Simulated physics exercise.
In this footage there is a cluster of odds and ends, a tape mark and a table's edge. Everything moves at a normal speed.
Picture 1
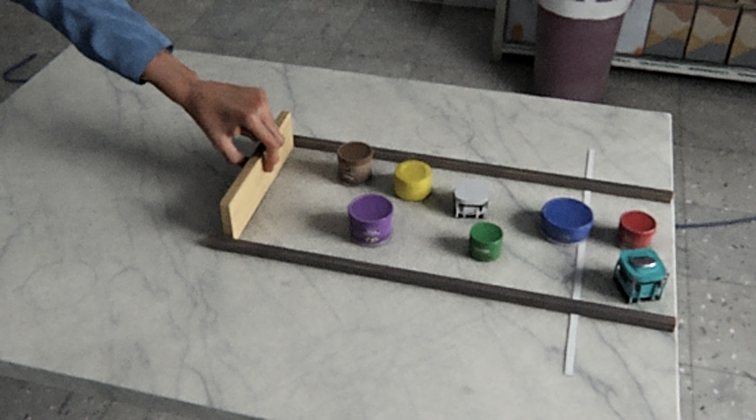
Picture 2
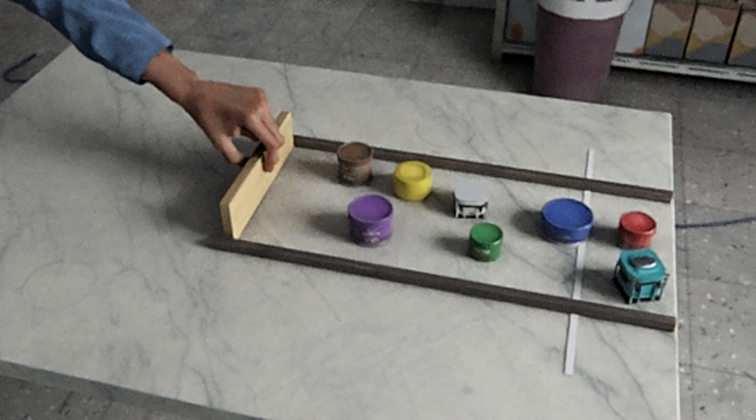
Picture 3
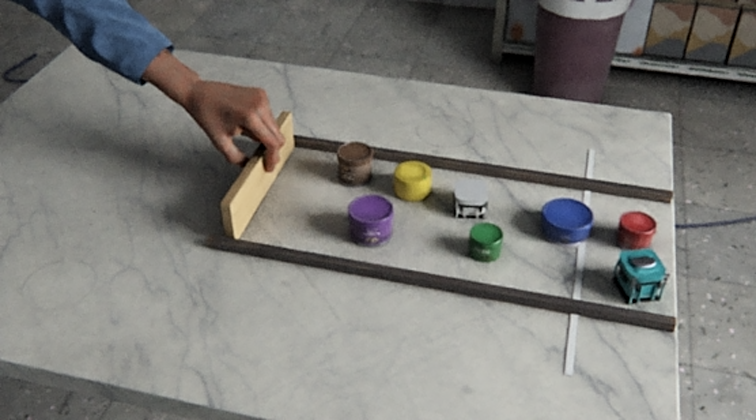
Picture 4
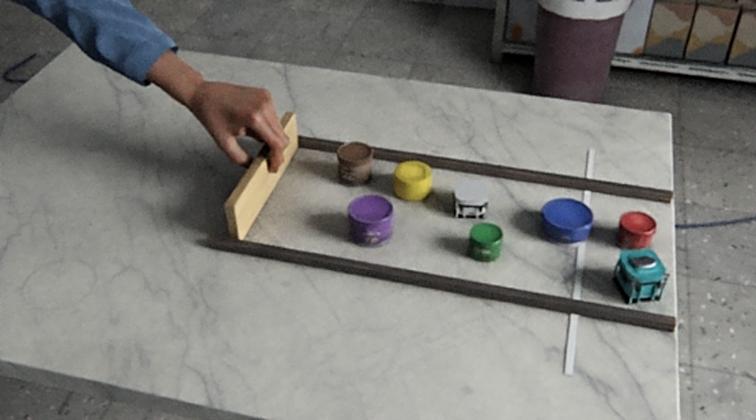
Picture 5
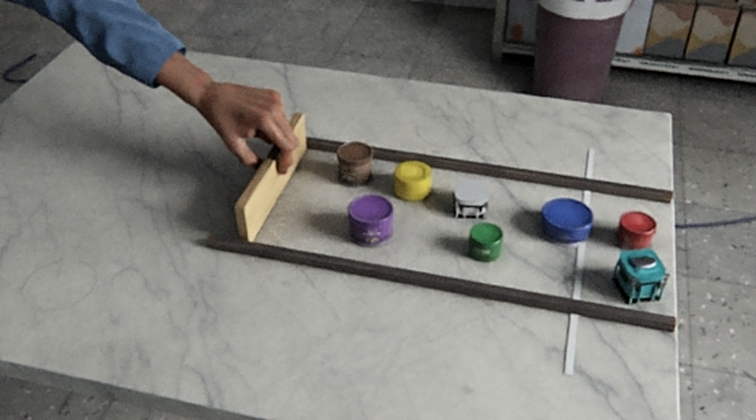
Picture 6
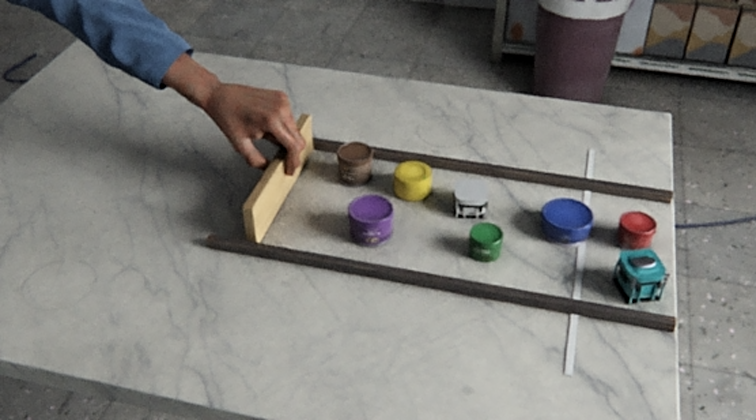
A hand held a wooden board still between two dark rails on a marble table, then slid it slightly right toward the colorful little pots and other small objects, which all stayed where they were.
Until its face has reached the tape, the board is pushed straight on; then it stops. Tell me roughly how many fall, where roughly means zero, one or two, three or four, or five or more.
Roughly, one or two fall.
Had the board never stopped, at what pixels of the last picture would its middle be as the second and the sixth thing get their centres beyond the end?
Near (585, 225) first, near (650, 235) second.
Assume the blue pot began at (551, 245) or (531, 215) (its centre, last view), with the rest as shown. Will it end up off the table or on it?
Result for the blue pot: Place one, it remains there; place two, it remains there.
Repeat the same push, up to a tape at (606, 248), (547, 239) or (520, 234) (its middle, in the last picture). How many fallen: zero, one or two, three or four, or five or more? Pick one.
Results per position - one or two / none / none.
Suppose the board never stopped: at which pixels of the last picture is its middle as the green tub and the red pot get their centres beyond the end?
I'd say about (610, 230) for the first one and about (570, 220) for the second.
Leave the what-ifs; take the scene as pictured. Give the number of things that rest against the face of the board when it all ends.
It touches 3.
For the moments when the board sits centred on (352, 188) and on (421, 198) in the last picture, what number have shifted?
Note: First position 2; second position 4.
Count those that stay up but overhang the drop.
Answer: 1.
A little later, none off yet; turquoise case at rest near (640, 276); red pot at rest near (636, 232); blue pot at rest near (566, 222).
When it is over, the number that fall off is one or two; down, red pot.
